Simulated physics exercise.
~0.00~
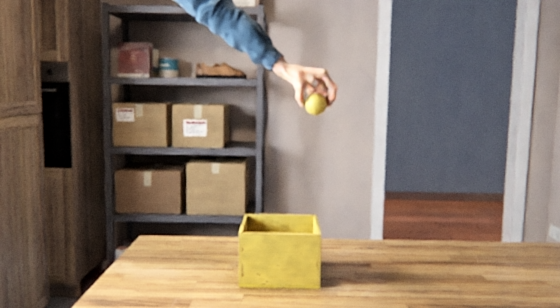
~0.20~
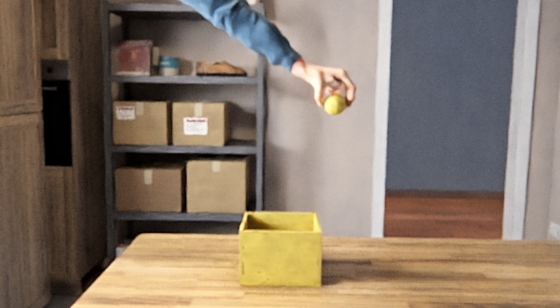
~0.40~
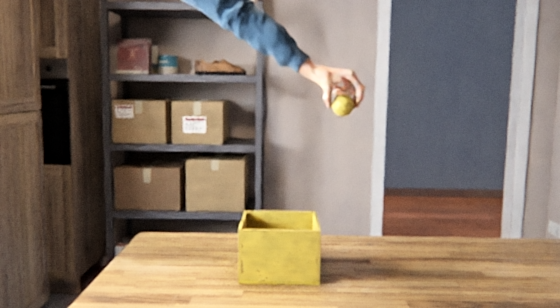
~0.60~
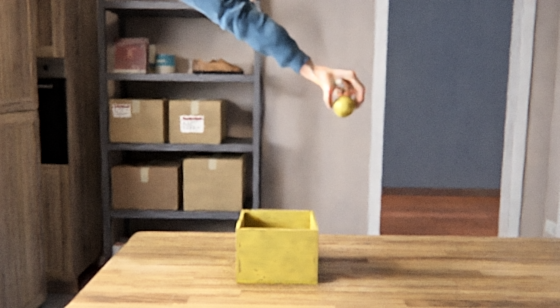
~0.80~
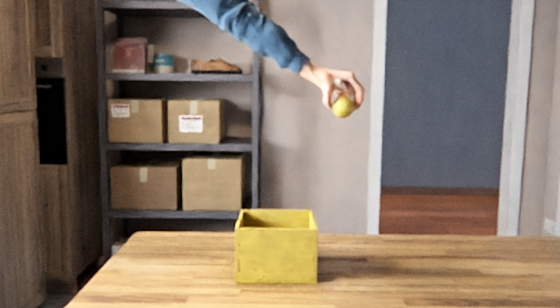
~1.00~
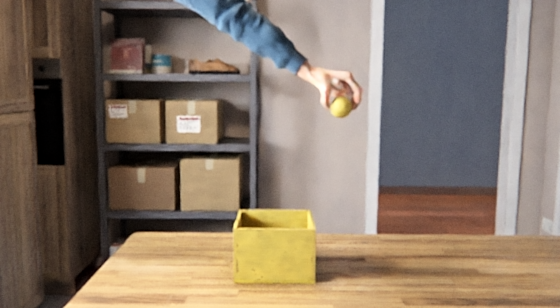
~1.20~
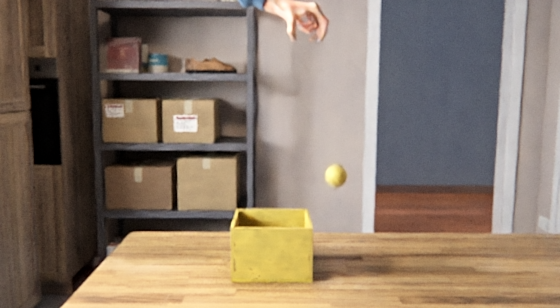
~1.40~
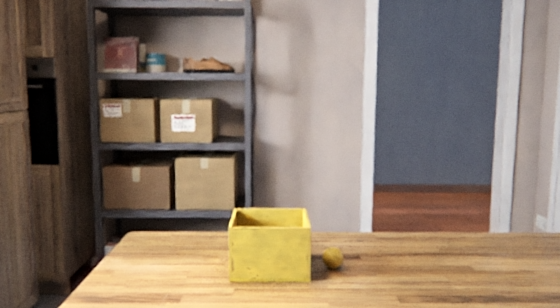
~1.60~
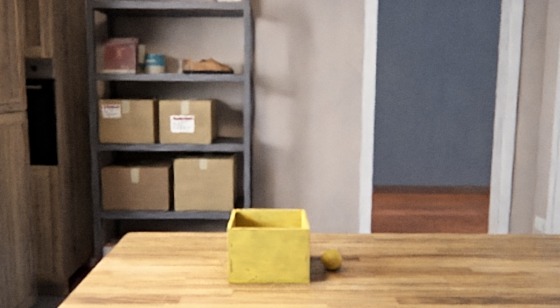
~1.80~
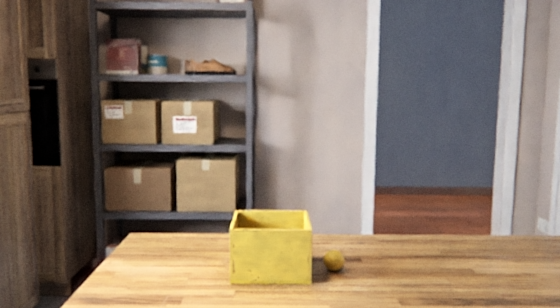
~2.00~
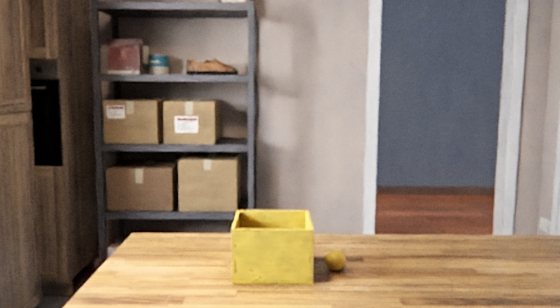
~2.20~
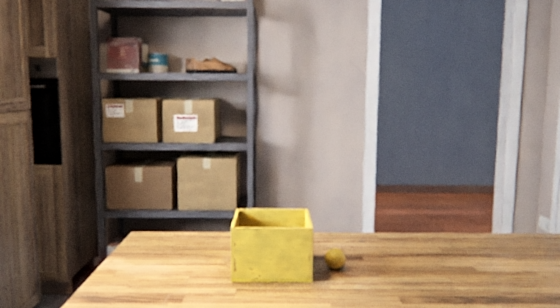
A hand holding a lemon above a wooden table moved a little to the right, paused beyond the edge of a yellow open box, then let go and drew away. The lemon dropped and came to rest on the tabletop just right of the box.
